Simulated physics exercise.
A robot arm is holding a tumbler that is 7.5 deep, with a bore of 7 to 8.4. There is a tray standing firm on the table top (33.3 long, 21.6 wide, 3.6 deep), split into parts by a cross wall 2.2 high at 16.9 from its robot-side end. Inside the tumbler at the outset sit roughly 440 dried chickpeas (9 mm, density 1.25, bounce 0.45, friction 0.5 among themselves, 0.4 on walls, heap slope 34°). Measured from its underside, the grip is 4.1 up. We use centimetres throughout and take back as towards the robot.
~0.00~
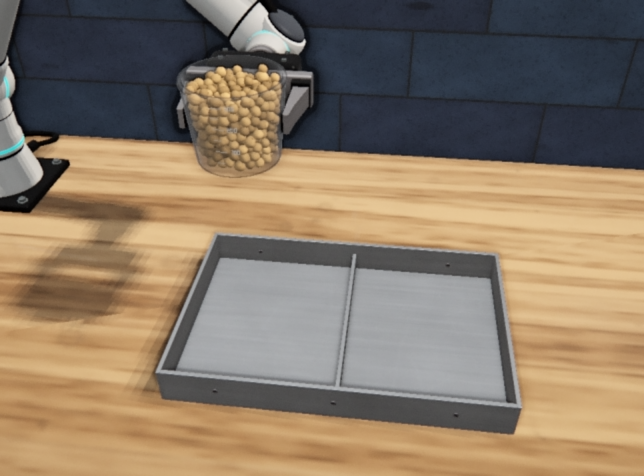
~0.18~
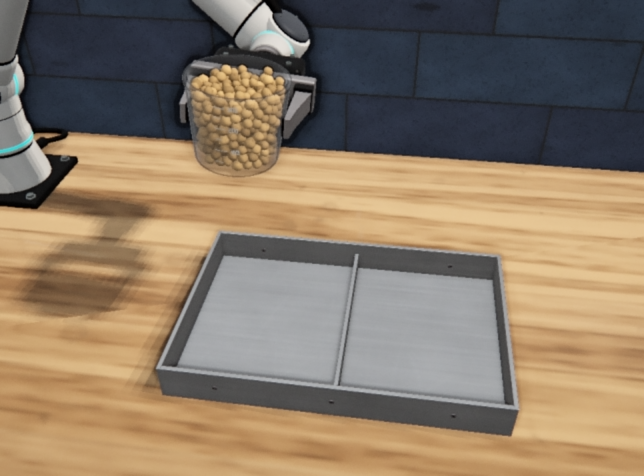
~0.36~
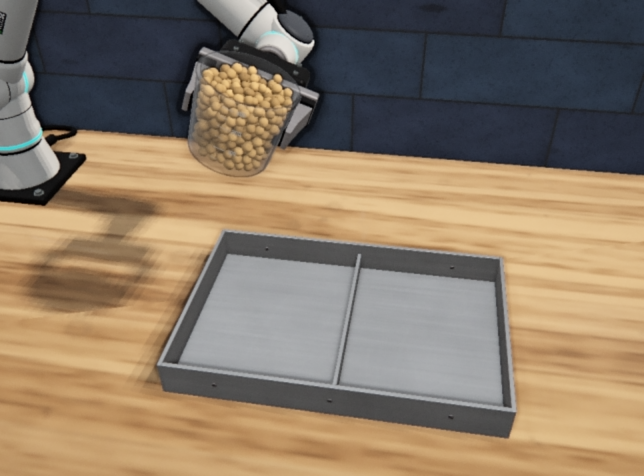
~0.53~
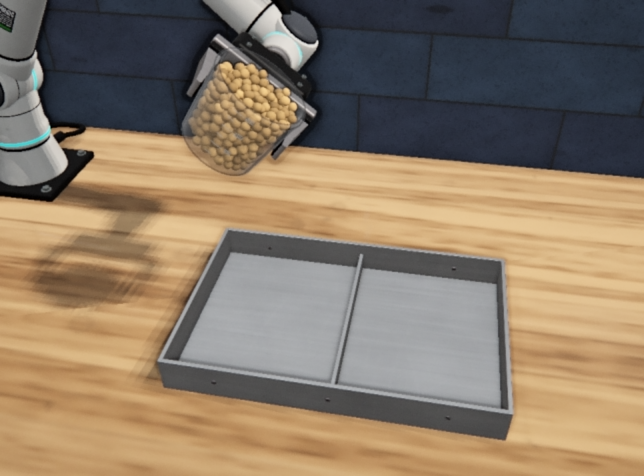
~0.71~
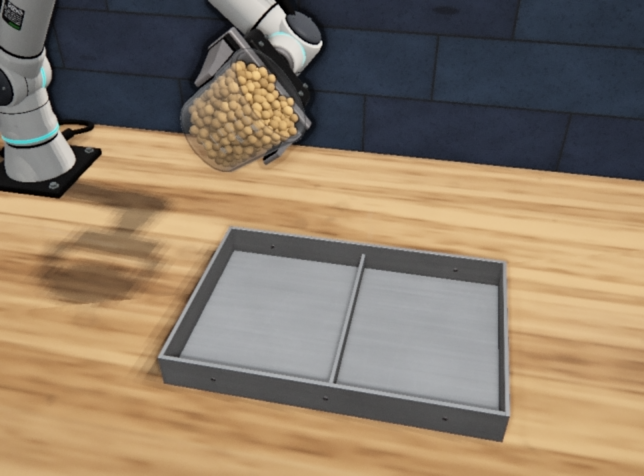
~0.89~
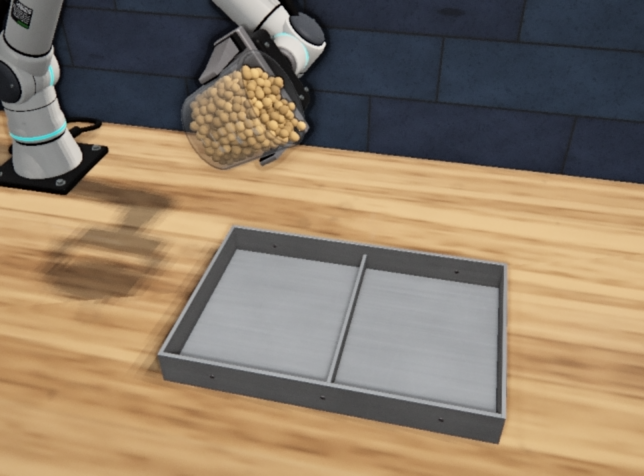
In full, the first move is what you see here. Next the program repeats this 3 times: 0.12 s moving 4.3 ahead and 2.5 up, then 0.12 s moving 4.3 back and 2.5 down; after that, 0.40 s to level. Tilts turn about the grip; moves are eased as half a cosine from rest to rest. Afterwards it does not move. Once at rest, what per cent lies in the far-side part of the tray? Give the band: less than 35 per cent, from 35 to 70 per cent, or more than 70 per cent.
The band is from 35 to 70 per cent.
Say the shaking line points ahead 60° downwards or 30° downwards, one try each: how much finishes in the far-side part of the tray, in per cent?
You'd get about 15 per cent with the first setting and about 25 per cent with the second.
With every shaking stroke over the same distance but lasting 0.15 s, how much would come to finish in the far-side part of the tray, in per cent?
Roughly 35 percent would.
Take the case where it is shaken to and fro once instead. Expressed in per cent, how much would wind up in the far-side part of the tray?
It would come to about 45 %.
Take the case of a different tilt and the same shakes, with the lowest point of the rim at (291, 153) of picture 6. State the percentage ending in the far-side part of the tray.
Somewhere around 80 %.
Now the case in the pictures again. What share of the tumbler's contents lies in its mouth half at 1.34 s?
85 %.
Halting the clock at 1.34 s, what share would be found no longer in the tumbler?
Around 60 percent at that moment.
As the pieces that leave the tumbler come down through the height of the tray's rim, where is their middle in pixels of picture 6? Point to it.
Near (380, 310).
After 1.34 s, tilted 57° forward, highest piece 28 above the table; 198 in the far-side part, 168 in the tumbler, 40 in the robot-side part, 31 in flight or on a rim.
After 1.79 s, tilted 34° forward, highest piece 26 above the table; 266 in the far-side part, 86 in the tumbler, 77 in the robot-side part, 7 on the table or floor, 1 in flight or on a rim.
After 2.21 s, level, highest piece 26 above the table; 267 in the far-side part, 86 in the tumbler, 77 in the robot-side part, 7 on the table or floor.
After 3.26 s, level, highest piece 26 above the table; 267 in the far-side part, 86 in the tumbler, 77 in the robot-side part, 7 on the table or floor.
In the end, 267 in the far-side part, 86 in the tumbler, 77 in the robot-side part, 7 on the table or floor. That is 61 % in the far-side part of the tray.
